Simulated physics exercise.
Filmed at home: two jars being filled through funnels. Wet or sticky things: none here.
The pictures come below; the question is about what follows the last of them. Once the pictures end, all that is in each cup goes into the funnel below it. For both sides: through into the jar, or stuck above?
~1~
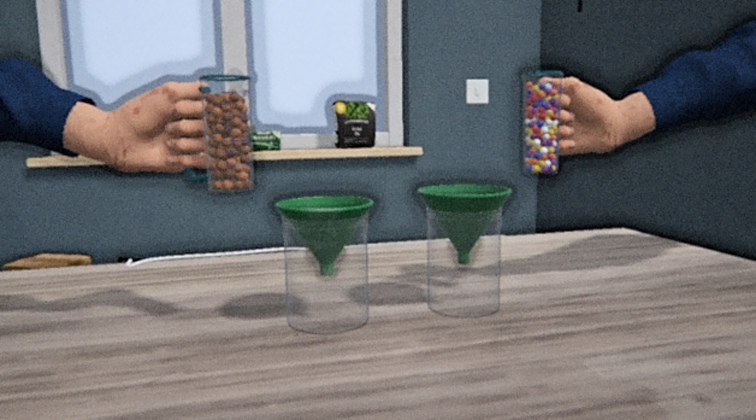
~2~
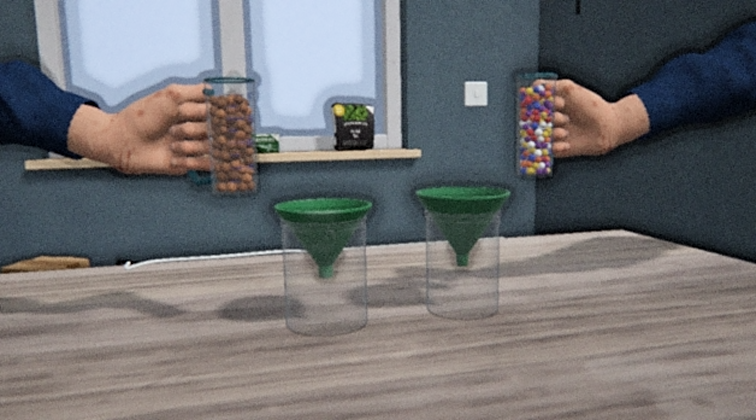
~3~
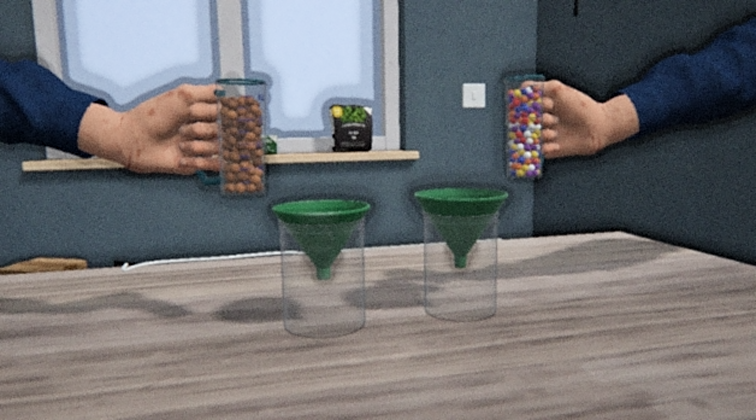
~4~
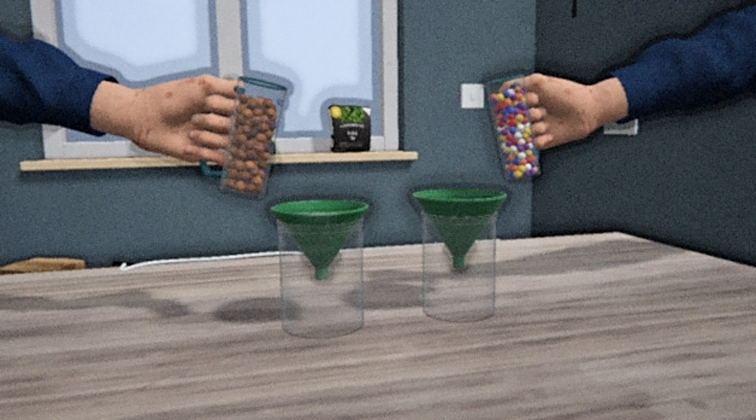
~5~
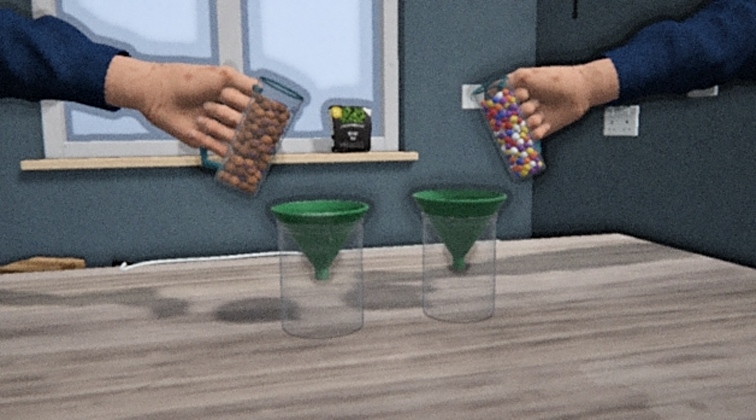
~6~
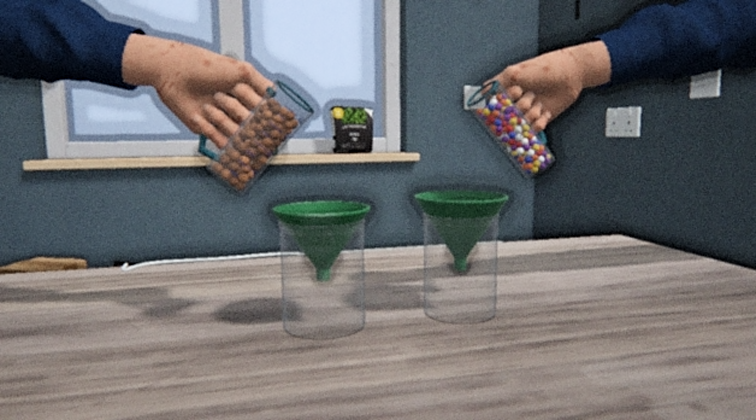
In the end left: Backs up; right: Backs up.
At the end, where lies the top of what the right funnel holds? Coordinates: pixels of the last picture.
(446, 212), roughly.
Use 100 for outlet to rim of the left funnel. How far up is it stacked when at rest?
About 95 %.
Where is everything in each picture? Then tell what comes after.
Left funnel at (325, 211), outlet at (327, 275), about one piece wide; left cup at (228, 135), holding hazelnuts; right funnel at (464, 198), outlet at (464, 263), about one piece wide; right cup at (541, 124), holding round plastic beads, in the first picture.
Left cup at (232, 137), upright; right cup at (536, 126), upright, in the second picture.
Left cup at (242, 138), upright; right cup at (525, 128), upright, in the third picture.
Left cup at (252, 138), tipped 13°; right cup at (514, 129), tipped 13°, in the fourth picture.
Left cup at (258, 138), tipped 27°; right cup at (510, 130), tipped 27°, in the fifth picture.
Left funnel at (322, 216), outlet at (323, 280); left cup at (260, 139), tipped 41°; right funnel at (461, 204), outlet at (460, 269); right cup at (512, 131), tipped 41°, in the sixth picture.
Then, 0.27 s after the last picture, left, all still in the cup; right, all still in the cup.
Then, 0.61 s after the last picture, left, all still in the cup; right, nearly all still in the cup, a stray few in or over the funnel.
Then, 0.97 s after the last picture, left, nearly all still in the cup, a small part in or over the funnel; right, most still in the cup, about a quarter in or over the funnel, a stray few down in the jar.
At rest, left, nearly all stuck in the funnel, a stray few down in the jar; right, nearly all stuck in the funnel, a stray few down in the jar.
